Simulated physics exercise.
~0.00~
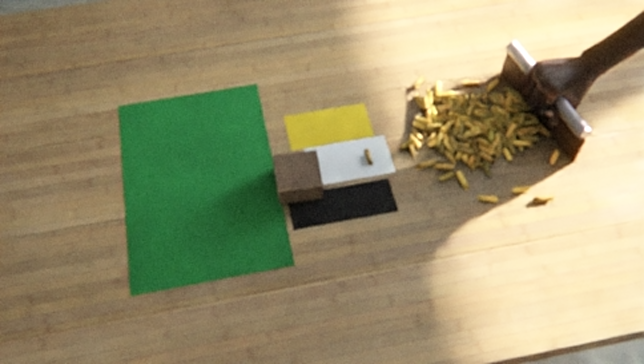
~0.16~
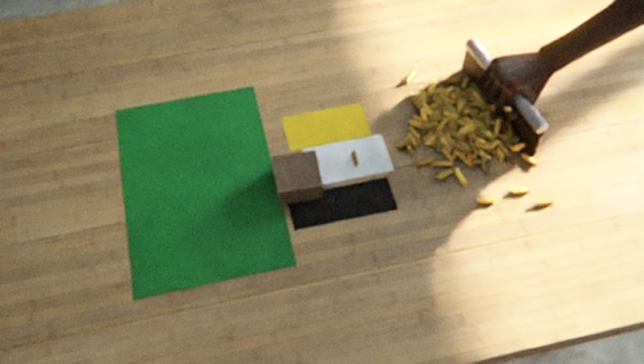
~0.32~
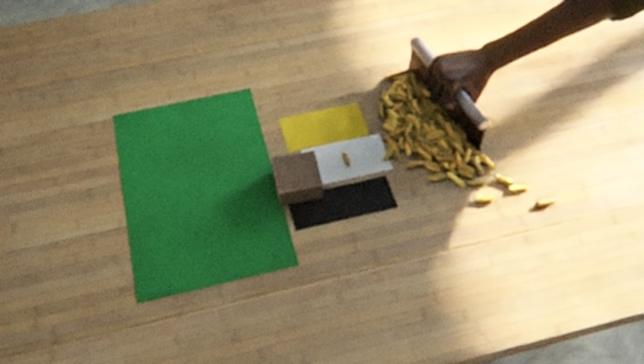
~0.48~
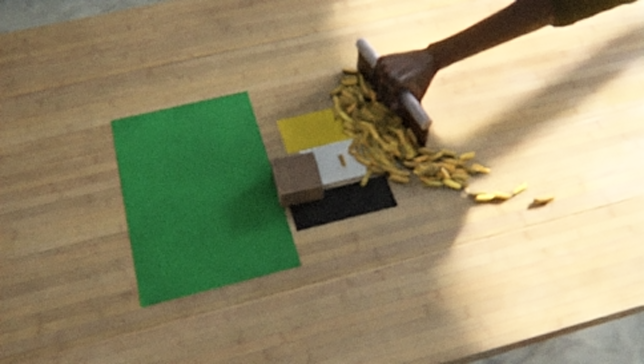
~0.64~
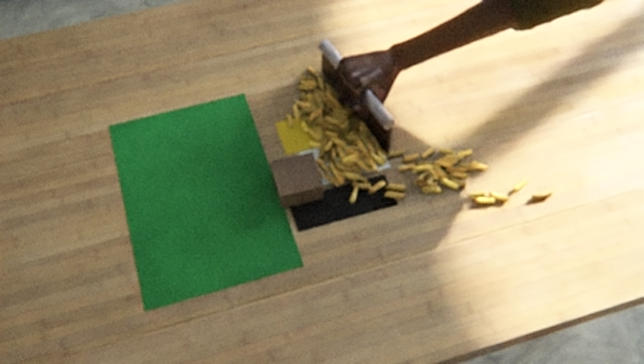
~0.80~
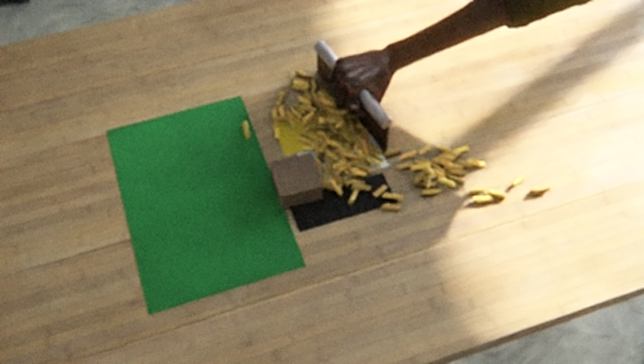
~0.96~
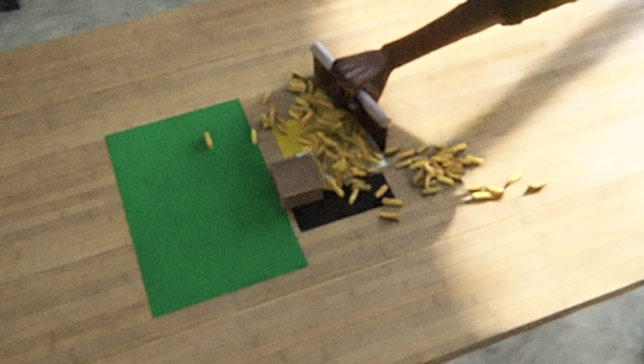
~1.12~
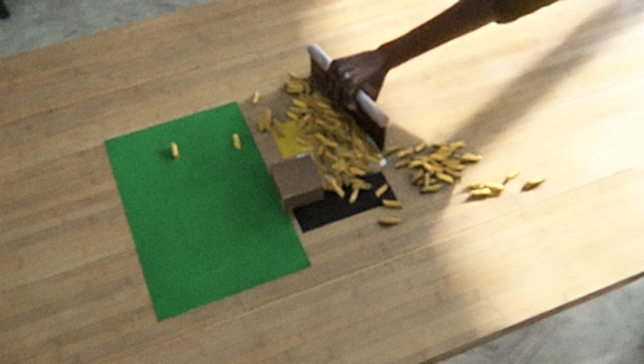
The clip opens on a wooden tabletop, where a hand holds a scraper behind a heap of yellow dry pasta, to the right of a brown block and green, yellow, white and black mats. The hand pushes the scraper left, and the heap bunches up and slides toward the white mat, leaving stragglers behind. The pasta spreads over the white and yellow mats, and some reaches the black one beside the block. The scraper then halts, while a couple of stray pieces skid onto the green mat. It ends with most of the pile resting against the blade and a trail to the right.
